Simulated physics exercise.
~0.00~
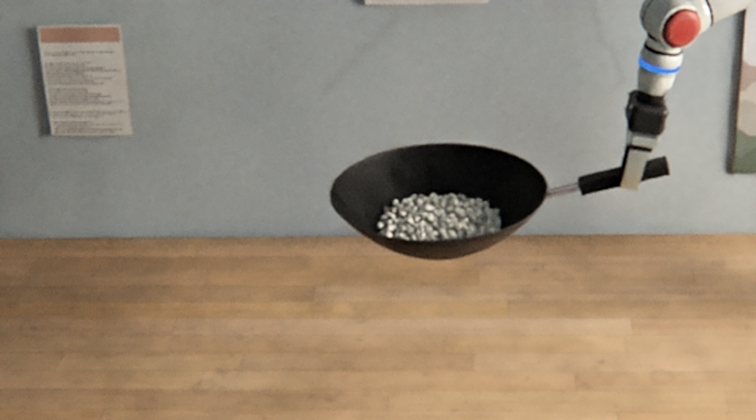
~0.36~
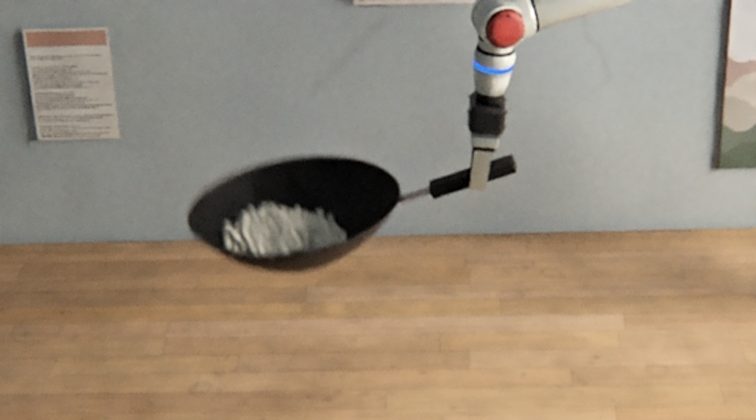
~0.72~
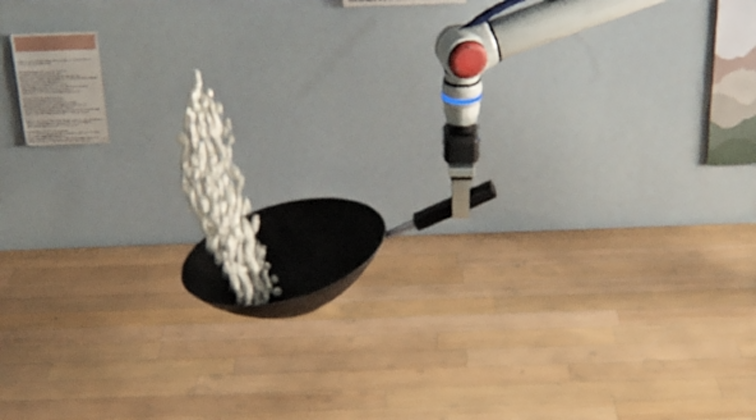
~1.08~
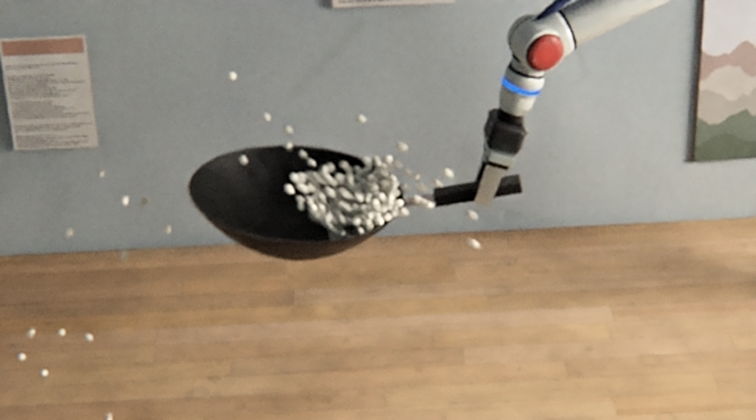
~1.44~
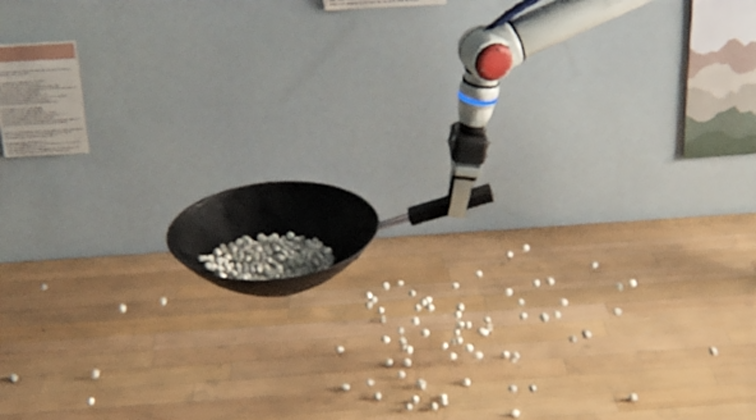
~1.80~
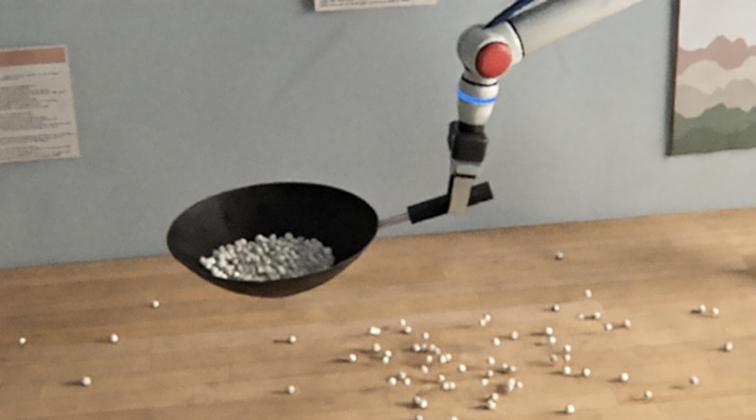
The footage shows a robot arm swinging a black wok of small white beads to the left and tossing them upward, then catching many as others spill over the edge. It ends with the wok held still, partly filled, and numerous beads scattered across the wooden table.
